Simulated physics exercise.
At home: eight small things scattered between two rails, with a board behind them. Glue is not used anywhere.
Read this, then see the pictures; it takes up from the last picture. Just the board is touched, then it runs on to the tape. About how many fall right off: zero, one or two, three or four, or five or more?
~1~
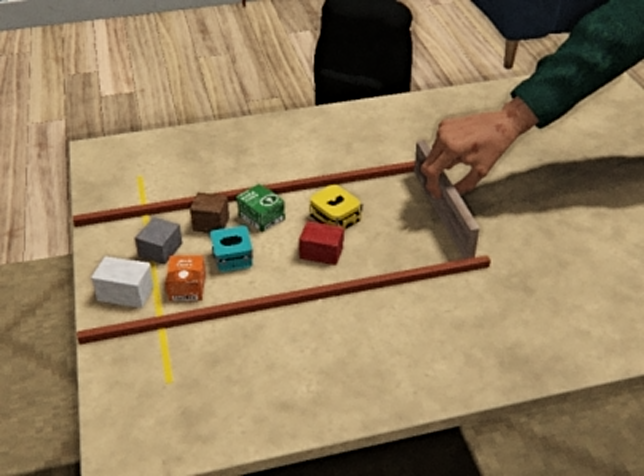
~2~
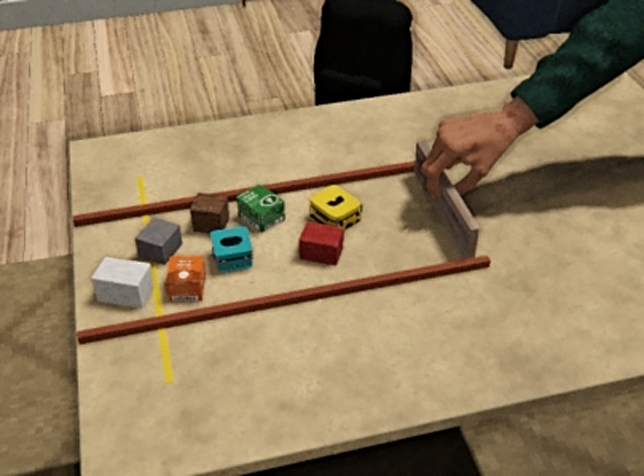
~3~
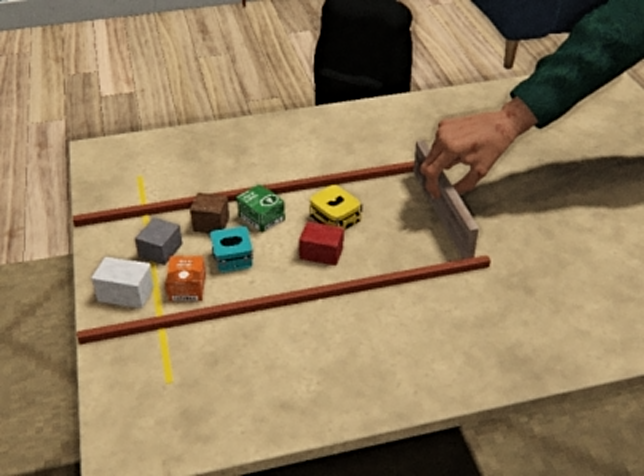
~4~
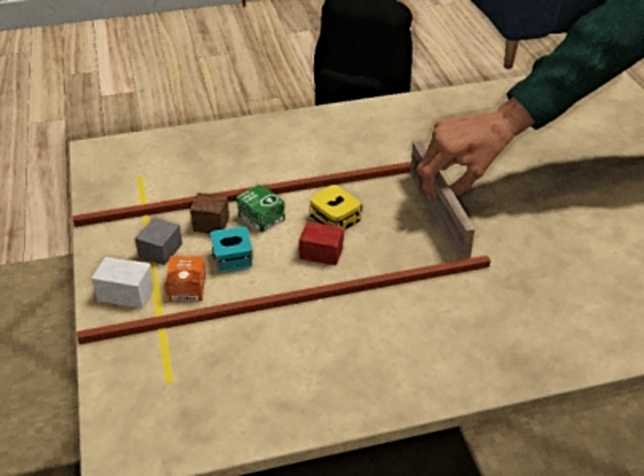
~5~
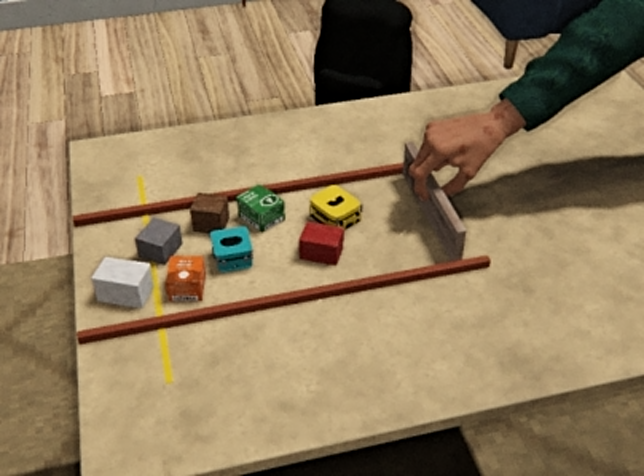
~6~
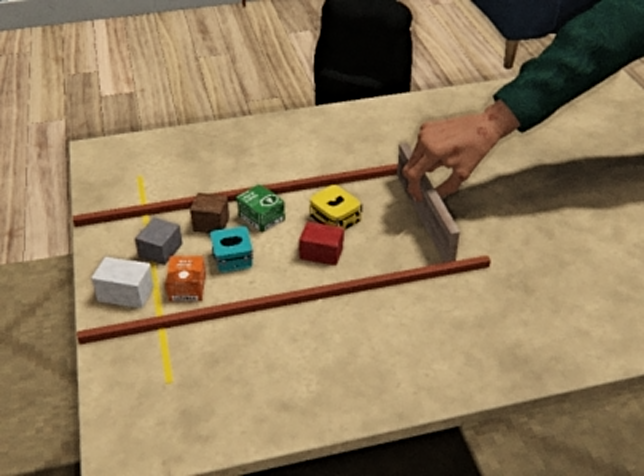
The number that tip off is going to be at least one but under three.
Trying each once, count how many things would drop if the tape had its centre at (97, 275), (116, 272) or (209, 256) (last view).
In order: 6, 6 and 0.
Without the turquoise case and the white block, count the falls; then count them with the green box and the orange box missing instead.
Taking the two tries in turn, it comes to 1 and 0.
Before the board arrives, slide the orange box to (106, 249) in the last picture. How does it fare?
Result: It does not stay.
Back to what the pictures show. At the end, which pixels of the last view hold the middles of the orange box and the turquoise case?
Looks like one lands around (96, 306), and the other around (104, 268).
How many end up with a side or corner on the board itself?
Number in contact with it: 2.
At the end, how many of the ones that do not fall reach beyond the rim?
Count of overhanging things: 1.
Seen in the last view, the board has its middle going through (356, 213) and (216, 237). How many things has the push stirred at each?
The number moved is 1 and then 8.
Soon after, none off yet; white block at rest near (124, 283); grey block at rest near (159, 241); orange box at rest near (186, 279).
At rest, the number that fall off is one or two; fallen, brown block and white block.
